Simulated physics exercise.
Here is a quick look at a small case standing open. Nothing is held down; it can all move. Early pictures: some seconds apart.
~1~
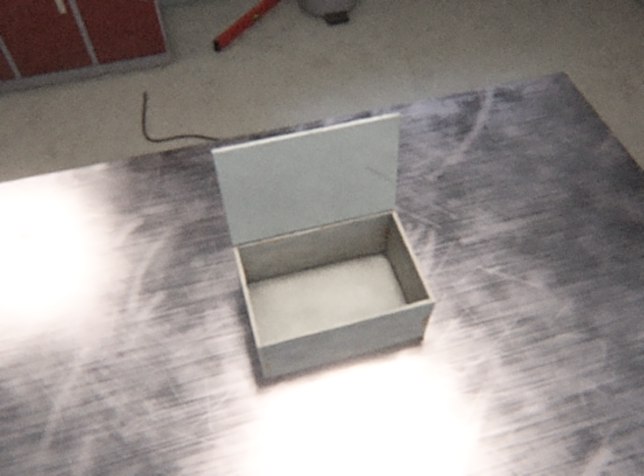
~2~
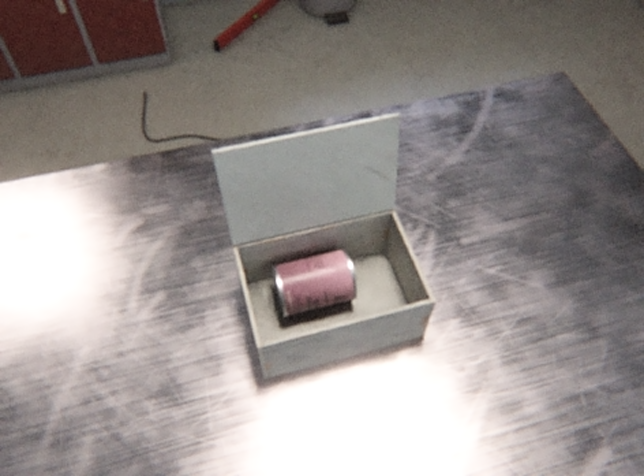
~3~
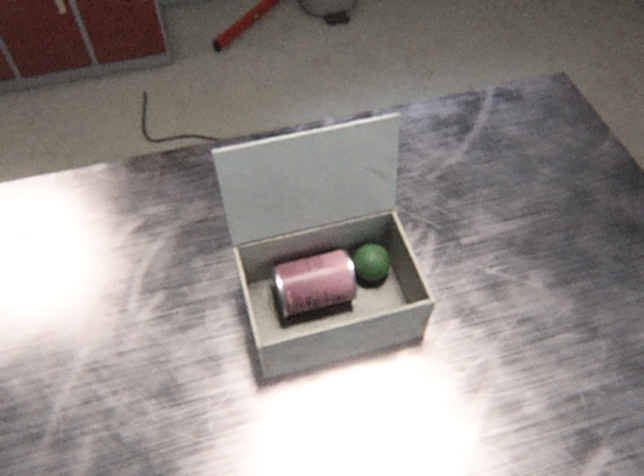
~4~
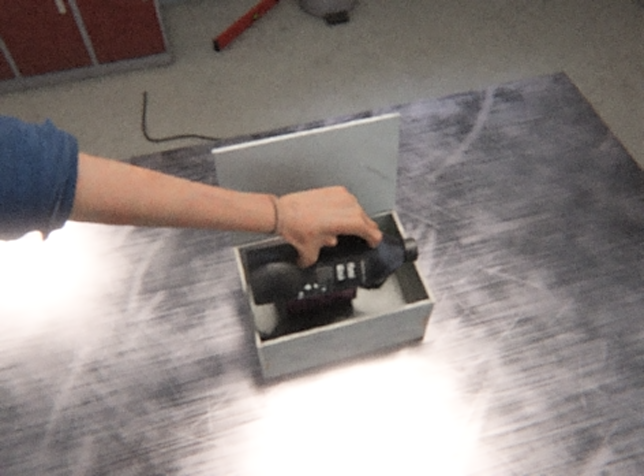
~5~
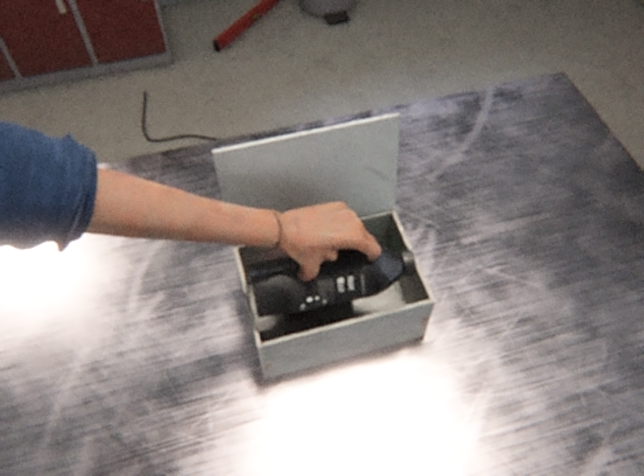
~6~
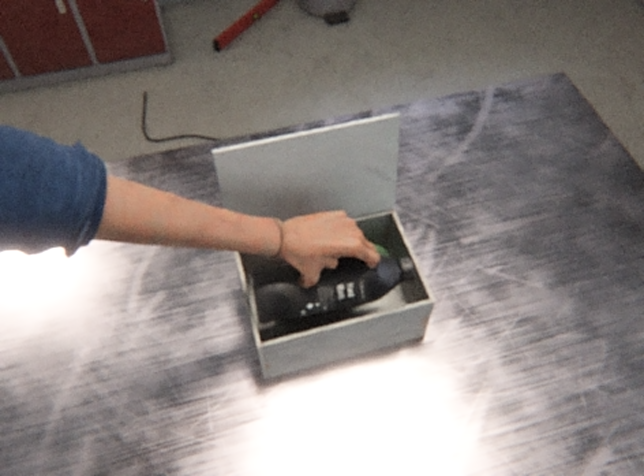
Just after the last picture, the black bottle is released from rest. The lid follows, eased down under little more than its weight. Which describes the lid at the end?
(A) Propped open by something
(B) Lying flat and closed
Lying flat and closed.
Then, 0.90 s later than the last frame, lid starting down; black bottle moved about its own width near (336, 320).
Then, 1.60 s later than the last frame, lid 57° above the rim; black bottle moved about its own width near (336, 320).
Then, 2.00 s later than the last frame, lid 19° above the rim; black bottle moved about its own width near (336, 320).
When it is over, lid shut; moved from the start, black bottle; the other 2 as before. End places, in pixels of the last picture, black bottle near (336, 320).
